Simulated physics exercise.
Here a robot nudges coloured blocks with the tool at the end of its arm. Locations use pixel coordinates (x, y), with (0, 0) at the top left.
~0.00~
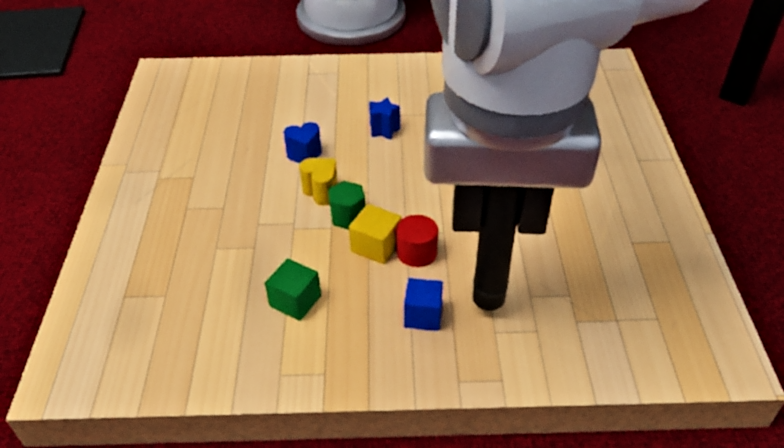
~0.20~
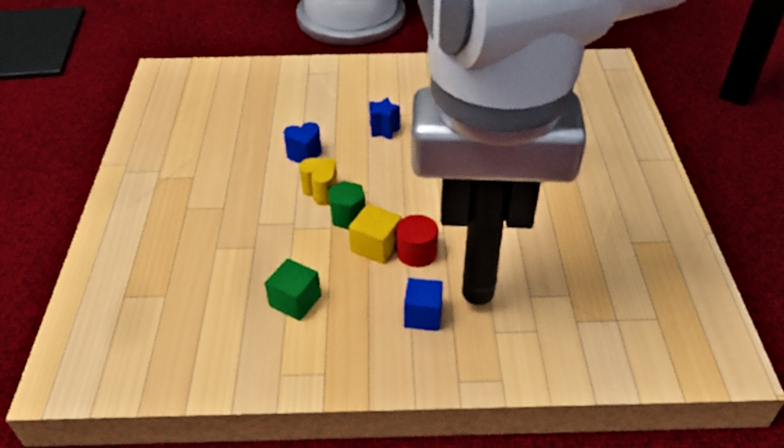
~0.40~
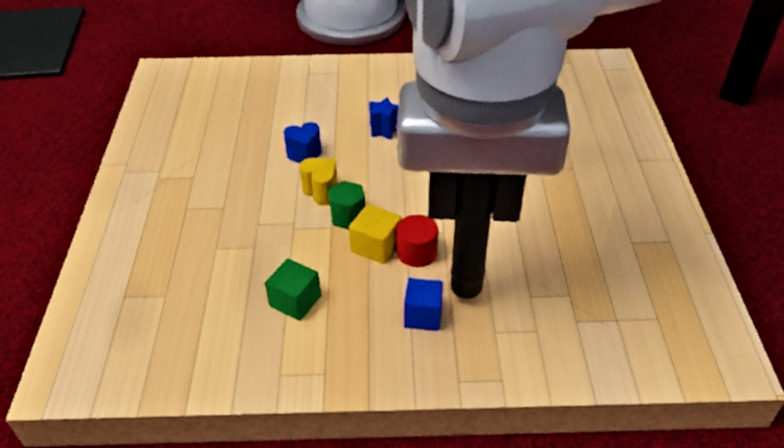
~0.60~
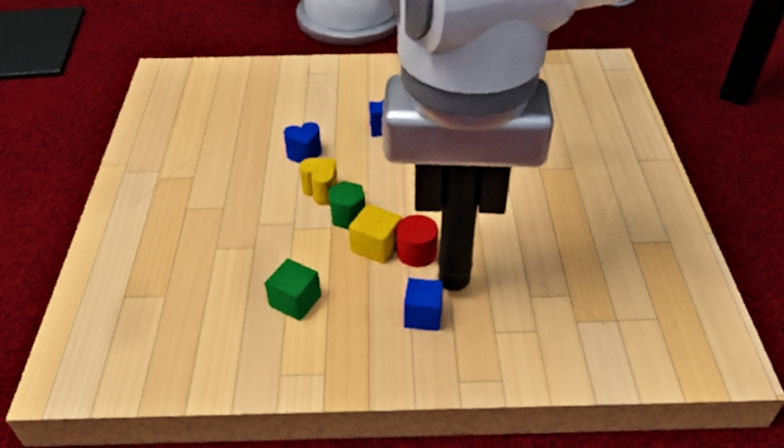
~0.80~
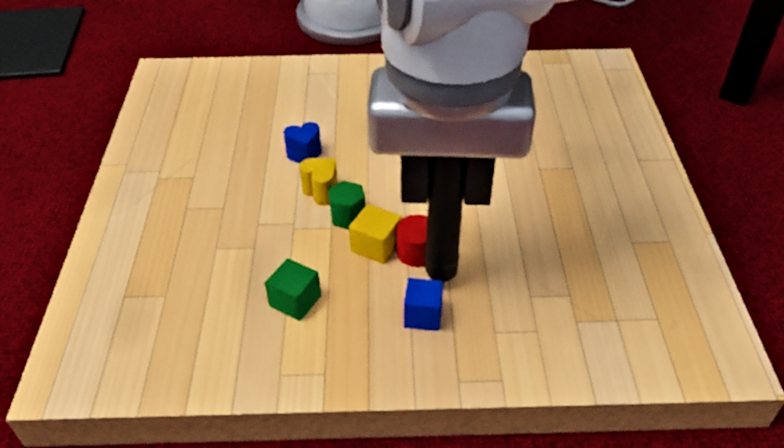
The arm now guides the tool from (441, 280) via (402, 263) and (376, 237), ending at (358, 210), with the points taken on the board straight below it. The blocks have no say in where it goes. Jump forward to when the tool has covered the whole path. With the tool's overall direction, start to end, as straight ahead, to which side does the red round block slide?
Facing from start to end, it will go to the right.
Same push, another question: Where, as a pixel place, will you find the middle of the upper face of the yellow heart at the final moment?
The answer is (310, 154).
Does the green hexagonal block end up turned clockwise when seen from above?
Going by the path, yes.
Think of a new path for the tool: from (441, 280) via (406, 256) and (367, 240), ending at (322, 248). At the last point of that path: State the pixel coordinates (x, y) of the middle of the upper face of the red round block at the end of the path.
Its top centre is at about (406, 200).
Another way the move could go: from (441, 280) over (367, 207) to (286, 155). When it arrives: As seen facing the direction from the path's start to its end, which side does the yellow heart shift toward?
Shifted left.
On the path given first. One third of the way, tool (402, 254); yellow square piece (370, 216), turned 25° anticlockwise; red round block (411, 213).
Two thirds of the way, tool (375, 228); yellow heart (311, 154), turned 20° clockwise; green hexagonal block (316, 180), turned 45° clockwise; yellow square piece (338, 201), turned 55° anticlockwise; red round block (411, 206).
At the end, tool (358, 202); blue heart unmoved; yellow heart (310, 154), turned 25° clockwise; green hexagonal block (288, 177), turned 65° clockwise; yellow square piece (322, 192), turned 115° anticlockwise; red round block (411, 206).
